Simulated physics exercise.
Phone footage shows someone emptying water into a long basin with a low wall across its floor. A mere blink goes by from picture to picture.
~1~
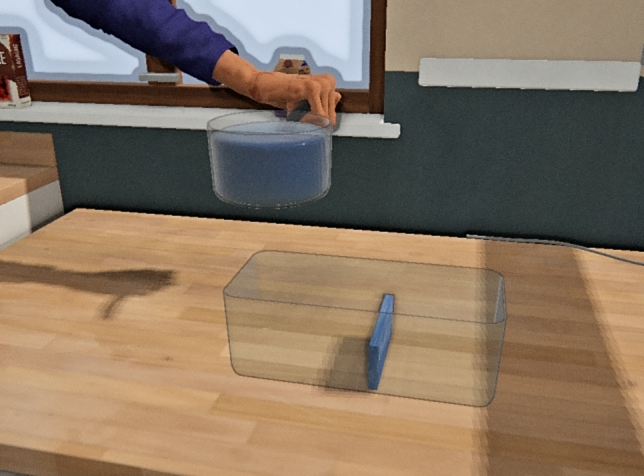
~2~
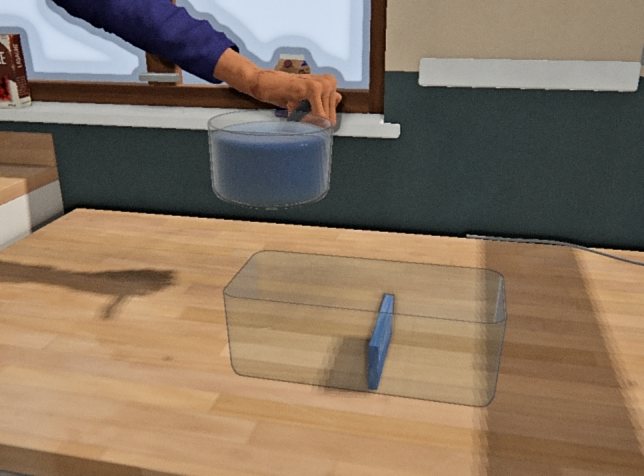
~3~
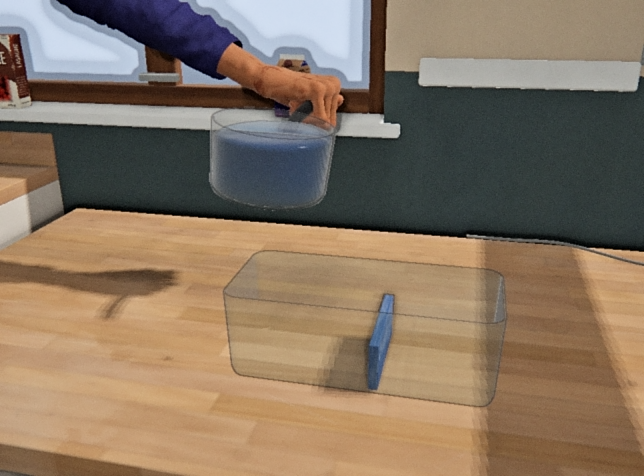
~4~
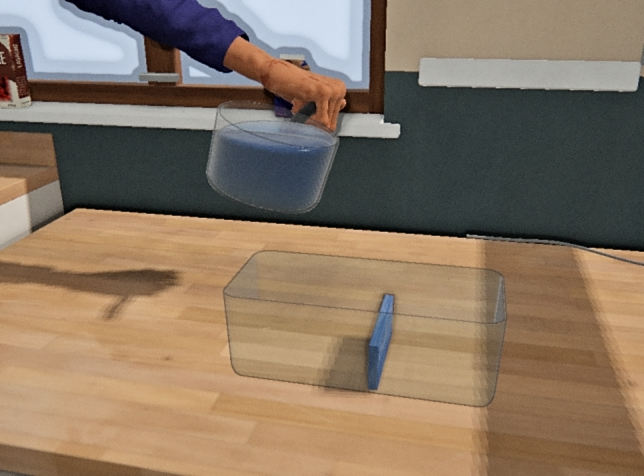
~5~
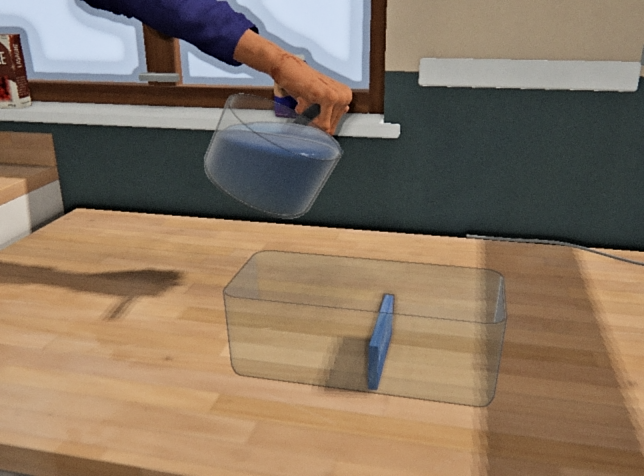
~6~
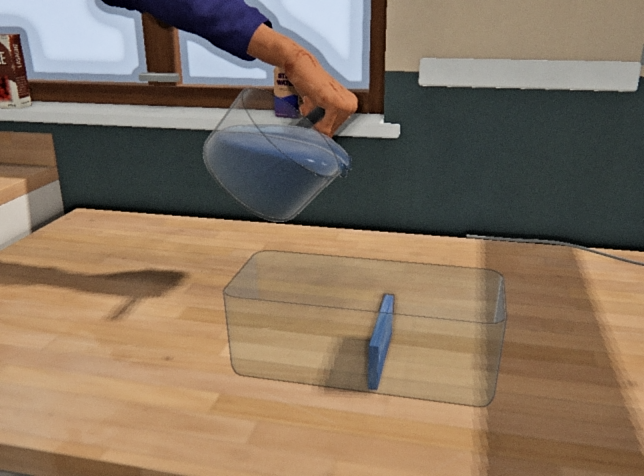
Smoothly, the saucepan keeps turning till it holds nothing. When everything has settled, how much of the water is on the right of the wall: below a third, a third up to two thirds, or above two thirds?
Low range.
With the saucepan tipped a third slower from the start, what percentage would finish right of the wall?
Roughly 35 in a hundred.
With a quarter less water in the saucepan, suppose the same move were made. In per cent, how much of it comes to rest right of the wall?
Near 10 in a hundred.
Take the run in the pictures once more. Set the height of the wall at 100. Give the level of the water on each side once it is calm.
On the left roughly 50, on the right roughly 20.
A moment on, the saucepan is tipped right over and 16 per cent is still to pour, 22 is left of the wall and 19 right of it.
Next, the saucepan is tipped right over and 1 per cent is still to pour, 66 is left of the wall and 20 right of it.
Then the saucepan is tipped right over and 0 per cent is still to pour, 59 is left of the wall and 23 right of it.
Later the saucepan is tipped right over and 0 per cent is still to pour, 67 is left of the wall and 23 right of it.
At rest 67 per cent lies left of the wall, 24 right of it and 9 outside.
